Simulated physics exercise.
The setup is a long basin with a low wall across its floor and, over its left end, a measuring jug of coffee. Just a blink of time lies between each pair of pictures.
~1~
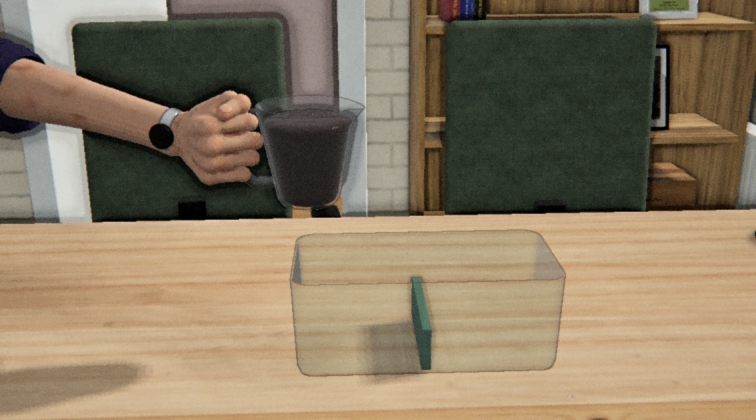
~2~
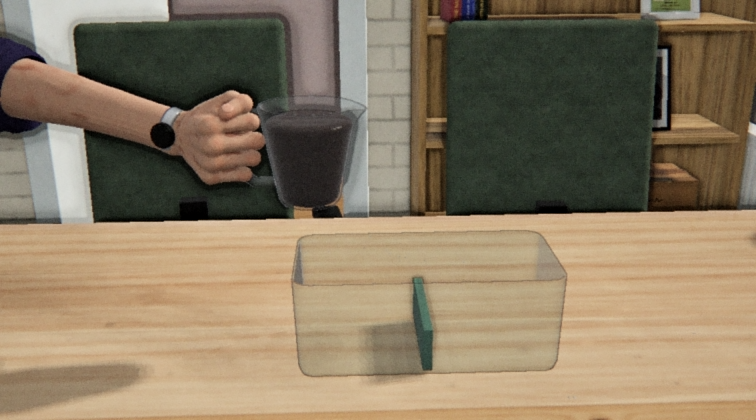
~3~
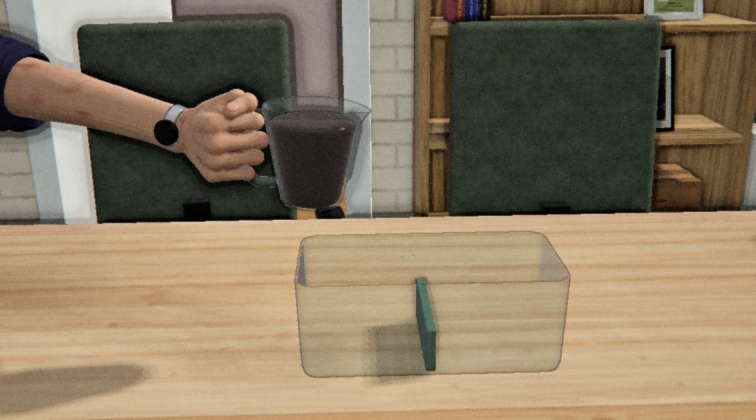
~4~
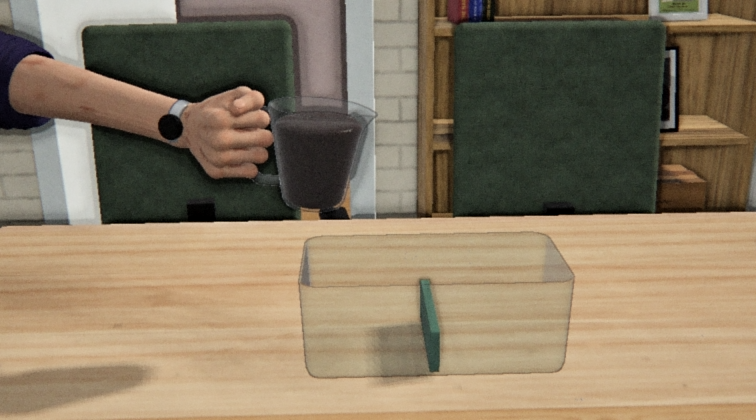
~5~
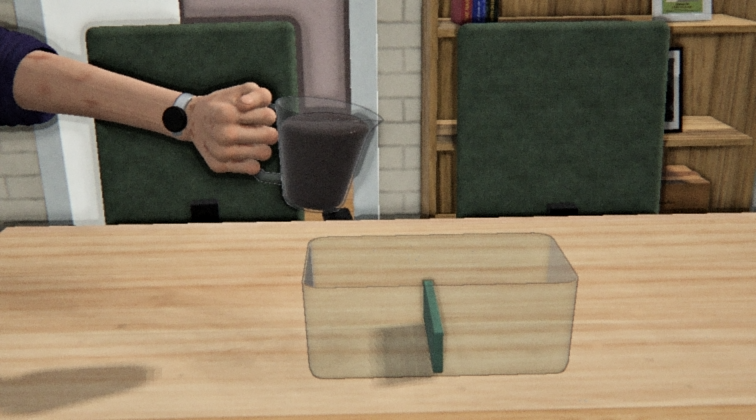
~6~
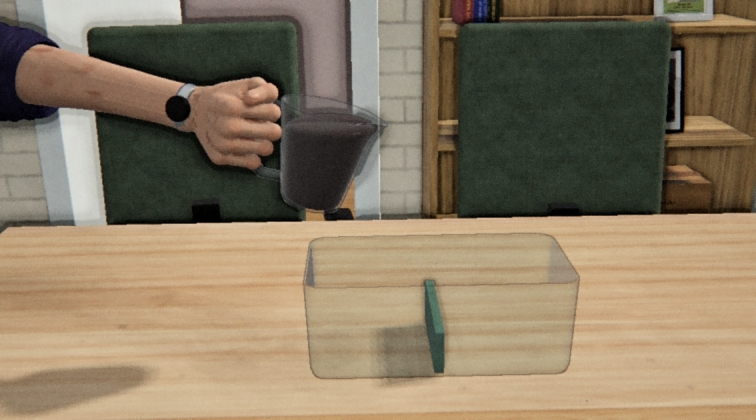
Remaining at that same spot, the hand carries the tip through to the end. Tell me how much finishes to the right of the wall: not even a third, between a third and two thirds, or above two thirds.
The quantity right of the wall will come in at one third to two thirds.
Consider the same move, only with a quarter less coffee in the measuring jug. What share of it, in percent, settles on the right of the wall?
The share comes to roughly 30 per cent.
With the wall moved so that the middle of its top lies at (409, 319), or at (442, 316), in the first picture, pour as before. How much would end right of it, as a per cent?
The first one comes to 80 percent, while the second comes to 20 percent.
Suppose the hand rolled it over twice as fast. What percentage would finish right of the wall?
About 30 per cent would end up there.
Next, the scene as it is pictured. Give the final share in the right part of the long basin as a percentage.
50 %.
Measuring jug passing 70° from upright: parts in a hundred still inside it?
Close to 70 parts in a hundred remain.
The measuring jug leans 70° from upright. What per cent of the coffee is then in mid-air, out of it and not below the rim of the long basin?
I'd say some 20 per cent of it.
A moment on, the measuring jug is tipped part way and 70 per cent is still to pour, 1 is left of the wall and 7 right of it.
Next, the measuring jug is tipped on its side and 16 per cent is still to pour, 21 is left of the wall and 46 right of it.
Then the measuring jug is tipped right over and 0 per cent is still to pour, 48 is left of the wall and 51 right of it.
Later the measuring jug is tipped right over and 0 per cent is still to pour, 49 is left of the wall and 51 right of it.
At rest 49 per cent lies left of the wall, 51 right of it and 0 outside.
